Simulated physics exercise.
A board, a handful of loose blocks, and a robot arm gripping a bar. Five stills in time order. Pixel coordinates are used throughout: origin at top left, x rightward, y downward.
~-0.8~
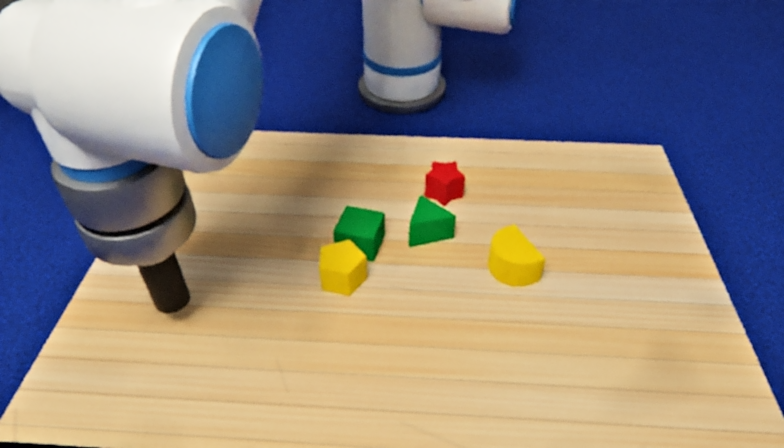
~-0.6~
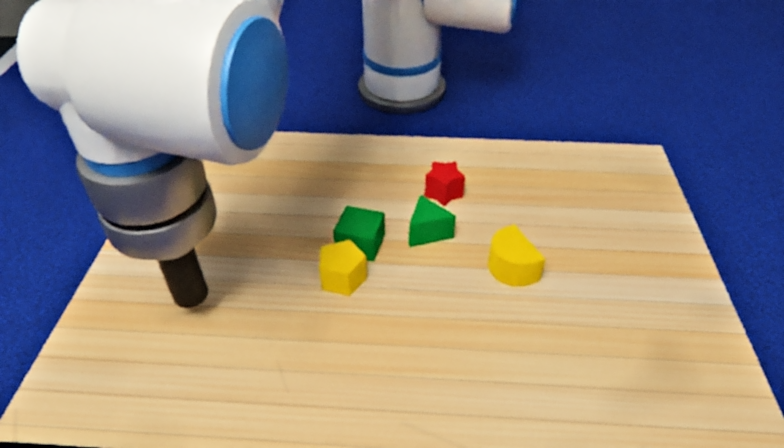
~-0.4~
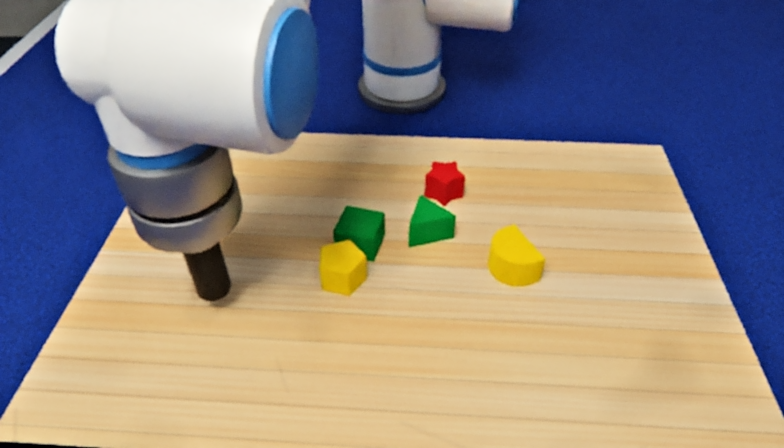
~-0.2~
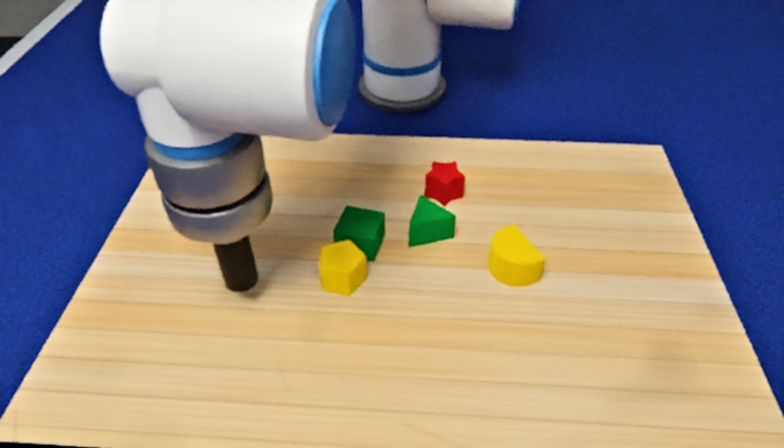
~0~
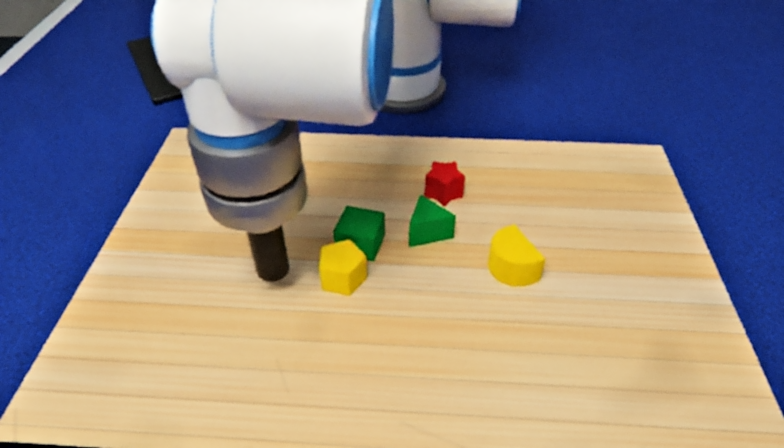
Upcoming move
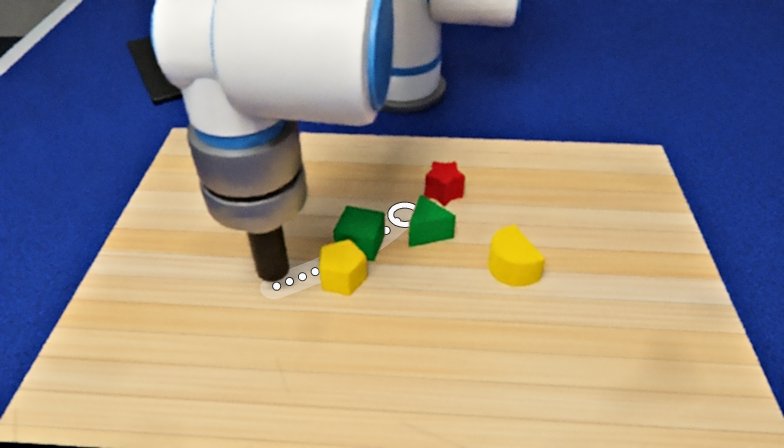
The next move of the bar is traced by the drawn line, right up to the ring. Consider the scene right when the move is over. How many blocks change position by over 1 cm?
Three or more blocks move.
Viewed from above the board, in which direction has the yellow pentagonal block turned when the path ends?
It turns clockwise.
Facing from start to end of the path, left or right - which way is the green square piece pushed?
That block drifts left.
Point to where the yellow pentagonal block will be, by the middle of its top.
In the picture, that point is around (370, 252).
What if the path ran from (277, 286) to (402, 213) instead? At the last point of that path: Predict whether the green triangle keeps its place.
My prediction: It moves.
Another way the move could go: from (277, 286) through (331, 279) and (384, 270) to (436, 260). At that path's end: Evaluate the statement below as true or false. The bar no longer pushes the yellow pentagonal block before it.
The statement is false.
The line goes from (277, 286) by way of (351, 254) to (405, 215).
What follows on the original path. One third of the way, bar at (328, 249); yellow pentagonal block at (360, 254), turned 30° clockwise.
Two thirds of the way, bar at (371, 225); yellow pentagonal block at (370, 252), turned 55° clockwise; green square piece at (390, 198).
At the end, bar at (405, 199); yellow pentagonal block at (370, 252), turned 55° clockwise; green square piece at (417, 172); green triangle unmoved; red star block at (454, 163), turned 40° clockwise.
